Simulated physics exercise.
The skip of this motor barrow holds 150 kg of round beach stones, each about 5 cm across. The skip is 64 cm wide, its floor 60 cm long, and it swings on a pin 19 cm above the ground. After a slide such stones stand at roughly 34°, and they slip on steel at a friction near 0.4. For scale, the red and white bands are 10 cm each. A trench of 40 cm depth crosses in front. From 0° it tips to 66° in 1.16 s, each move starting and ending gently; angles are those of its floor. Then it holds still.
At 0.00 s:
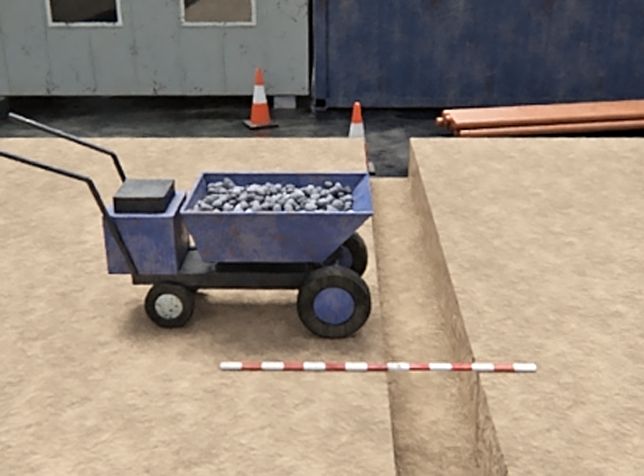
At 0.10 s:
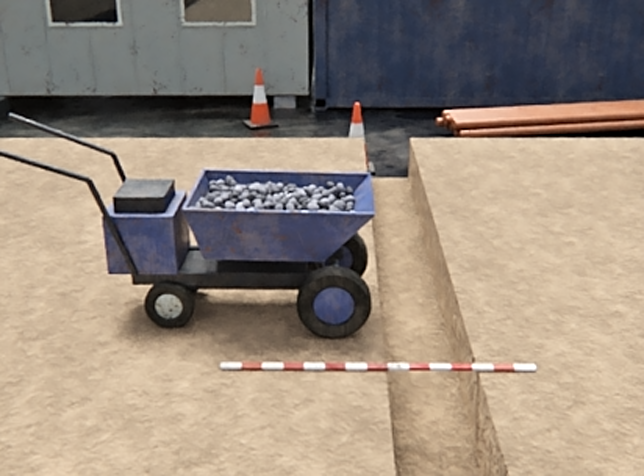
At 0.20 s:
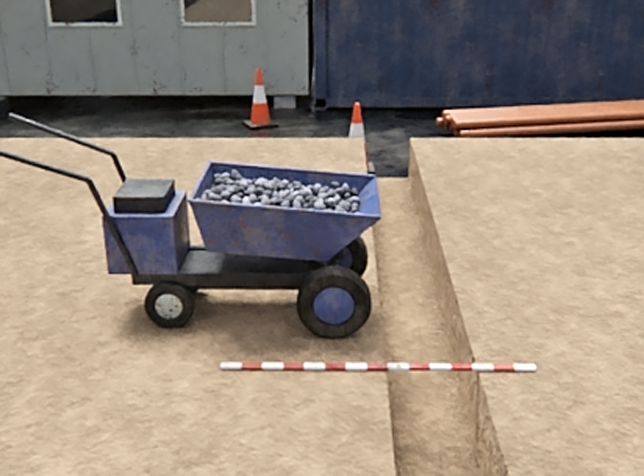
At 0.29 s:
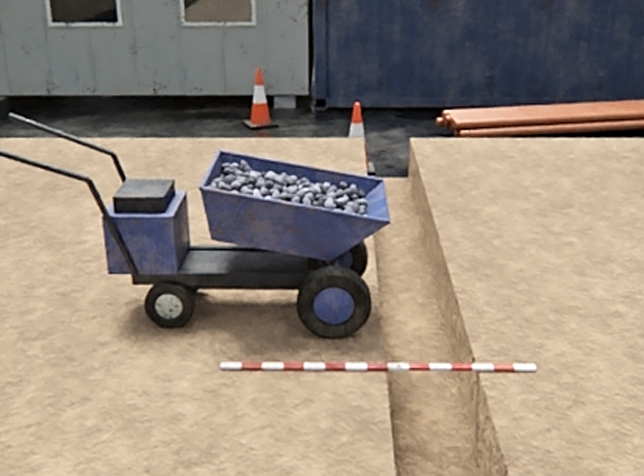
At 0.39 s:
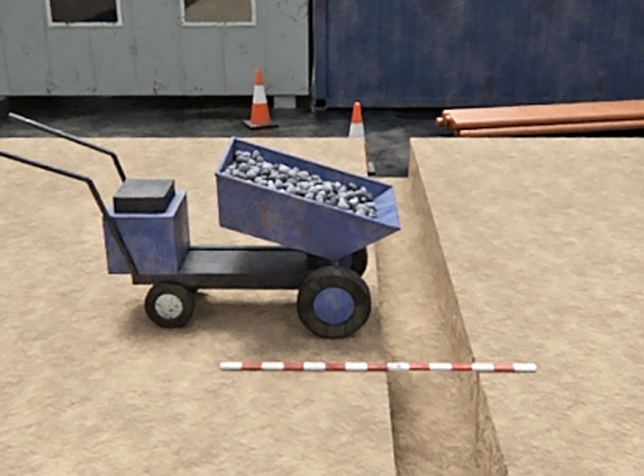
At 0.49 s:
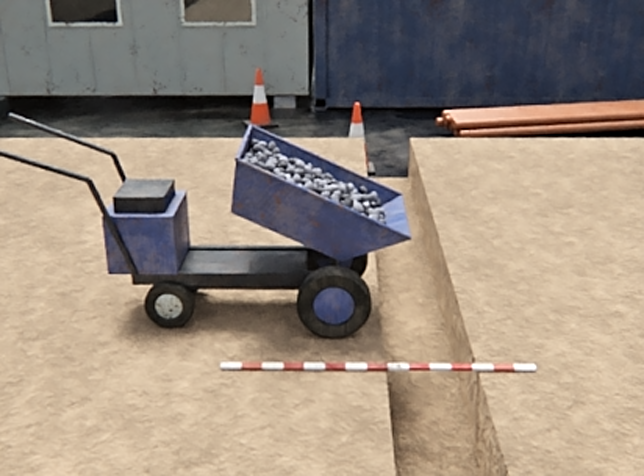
A blue motor barrow standing beside a trench, its skip full of grey stones tilting steadily forward to the right.
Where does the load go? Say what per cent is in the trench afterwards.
Some 41 per cent of it.
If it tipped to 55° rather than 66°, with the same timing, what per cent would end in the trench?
It would be near 45 per cent.
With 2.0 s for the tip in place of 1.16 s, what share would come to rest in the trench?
It would be near 50 per cent.
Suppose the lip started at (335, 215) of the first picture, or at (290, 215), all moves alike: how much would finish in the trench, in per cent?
First some 85, then 100 per cent.
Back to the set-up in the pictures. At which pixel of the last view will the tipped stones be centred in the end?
Around (484, 307).
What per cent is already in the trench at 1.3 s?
About 10 per cent by then.
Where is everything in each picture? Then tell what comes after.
The skip is at 0°, its lip at (372, 214); the top of the load is at (268, 192), in the first picture.
Lip at (374, 215), floor tilted 1°, highest stones at (258, 191); the stones move at 0.2 m/s on average, in the second picture.
Lip at (381, 217), floor tilted 5°, highest stones at (248, 184); the stones move at 0.4 m/s on average, in the third picture.
Lip at (390, 222), floor tilted 11°, highest stones at (245, 174); the stones move at 0.6 m/s on average, in the fourth picture.
Lip at (401, 229), floor tilted 18°, highest stones at (249, 162); the stones move at 0.7 m/s on average, in the fifth picture.
Lip at (411, 238), floor tilted 25°, highest stones at (257, 152); the stones move at 0.8 m/s on average, in the sixth picture.
After 0.9 s the floor is at 56°; 100 % in the skip; the foremost stones are at (431, 255).
After 1.3 s the floor is at 66°; 56 % in the skip, 12 % in the trench, 31 % past the trench; the foremost stones are at (534, 319).
After 1.6 s the floor is at 66°; 21 % in the skip, 21 % in the trench, 58 % past the trench; the foremost stones are at (624, 310).
After 3.6 s the floor is at 66°; 0 % in the skip, 41 % in the trench, 59 % past the trench; the foremost stones are past the picture's edge.
